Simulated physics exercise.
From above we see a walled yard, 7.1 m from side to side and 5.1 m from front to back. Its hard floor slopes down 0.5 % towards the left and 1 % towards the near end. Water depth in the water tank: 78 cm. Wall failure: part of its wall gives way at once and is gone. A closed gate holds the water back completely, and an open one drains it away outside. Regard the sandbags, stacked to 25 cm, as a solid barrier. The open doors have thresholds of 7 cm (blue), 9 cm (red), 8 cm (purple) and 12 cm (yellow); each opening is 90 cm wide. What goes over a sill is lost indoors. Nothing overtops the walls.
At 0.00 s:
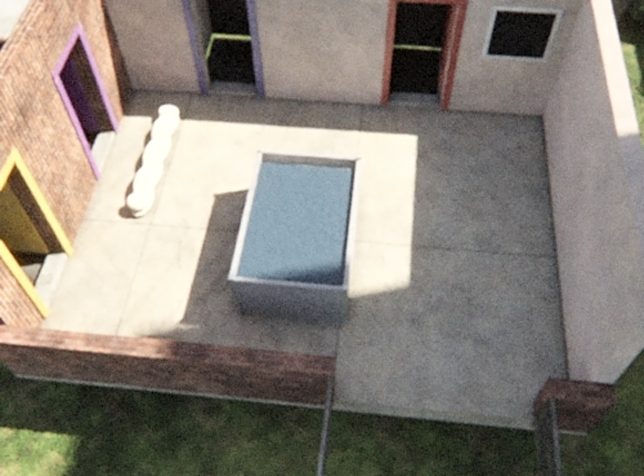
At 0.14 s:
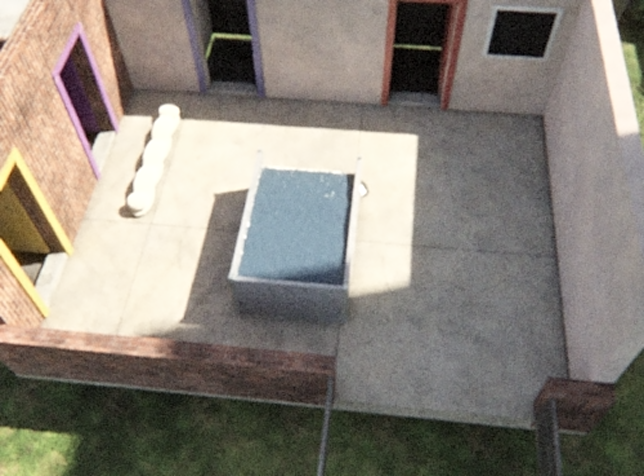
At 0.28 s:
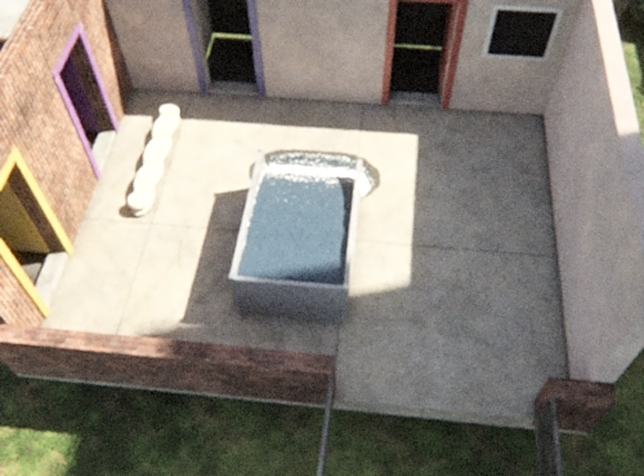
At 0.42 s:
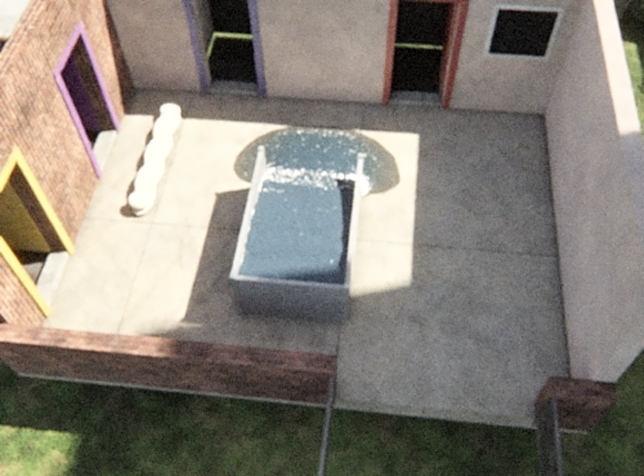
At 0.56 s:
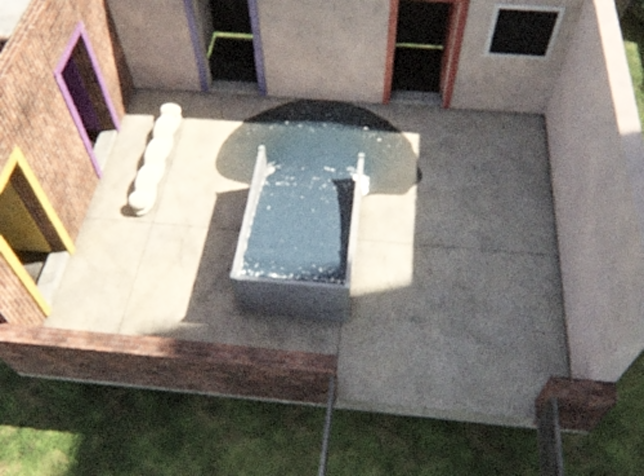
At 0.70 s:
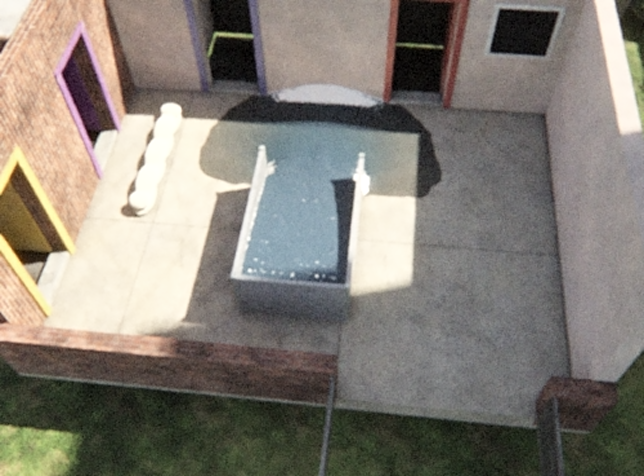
In a walled yard seen from above, a rectangular water tank stands full and still on the sunlit paving, near a row of pale sandbags. Its far side gives way and water pours out, fanning across the floor behind it, then spreading wider and reaching the back wall between the doorways.
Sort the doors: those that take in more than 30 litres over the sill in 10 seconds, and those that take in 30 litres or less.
Sorted: The blue door takes in more; the red door takes in more; the purple door takes in 30 litres or less; the yellow door takes in 30 litres or less.
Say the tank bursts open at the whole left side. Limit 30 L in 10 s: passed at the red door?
At the red door the limit is not exceeded.
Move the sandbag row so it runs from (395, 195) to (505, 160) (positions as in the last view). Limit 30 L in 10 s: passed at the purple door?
Checked against the limit, purple is too much.
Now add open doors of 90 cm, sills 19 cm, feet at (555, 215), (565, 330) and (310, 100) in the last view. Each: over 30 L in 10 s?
In that order: Below, below, over.
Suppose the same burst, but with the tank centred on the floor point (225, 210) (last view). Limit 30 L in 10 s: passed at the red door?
So the red door keeps within it.
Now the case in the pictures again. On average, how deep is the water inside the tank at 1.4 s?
The mean depth is around 39 cm.
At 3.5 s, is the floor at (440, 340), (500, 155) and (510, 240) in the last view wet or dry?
The first point is not yet hit, the second is awash and the third is awash.
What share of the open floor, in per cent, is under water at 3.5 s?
Roughly 55 percent.
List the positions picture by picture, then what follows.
The first picture shows the water tank at (300, 218) is whole and still, 78 cm deep.
In the second picture, the front is at (364, 193), 0.8 m from the gap on the water tank's far side; 0.3 m2 of floor is under water; 78 cm left at the back of the water tank.
In the third picture, water pours out on the water tank's far side and has run 1.1 m, to (373, 173); typically 11 cm deep outside, 78 cm at the water tank's back.
In the fourth picture, water pours out on the water tank's far side and has run 1.4 m, to (387, 156); typically 10 cm deep outside, 77 cm at the water tank's back.
In the fifth picture, water pours out on the water tank's far side and has run 1.9 m, to (339, 105); typically 7 cm deep outside, 69 cm at the water tank's back.
In the sixth picture, water pours out on the water tank's far side and has run 2.3 m, to (257, 97); typically 6 cm deep outside, 66 cm at the water tank's back.
After 1.4 s water covers 25 % of the floor and is deepest (45 cm) near (317, 108); blue door 19 cm at the sill, 15 L in, red door 20 cm at the sill, 13 L in, purple door not reached, yellow door not reached.
After 2.2 s water covers 30 % of the floor and is deepest (38 cm) near (136, 89); blue door 18 cm at the sill, 62 L in, red door 19 cm at the sill, 53 L in, purple door not reached, yellow door not reached.
After 3.5 s water covers 55 % of the floor and is deepest (28 cm) near (136, 89); blue door 11 cm at the sill, 102 L in, red door 12 cm at the sill, 86 L in, purple door 9 cm at the sill, 1 L in, yellow door 3 cm at the sill, 0 L in.
After 6.0 s water covers 90 % of the floor and is deepest (18 cm) near (35, 350); blue door 8 cm at the sill, 113 L in, red door 5 cm at the sill, 91 L in, purple door 6 cm at the sill, 3 L in, yellow door 6 cm at the sill, 0 L in.
After 10.0 s water covers 95 % of the floor and is deepest (11 cm) near (35, 350); blue door 4 cm at the sill, 115 L in, red door 3 cm at the sill, 91 L in, purple door 3 cm at the sill, 4 L in, yellow door 9 cm at the sill, 0 L in.
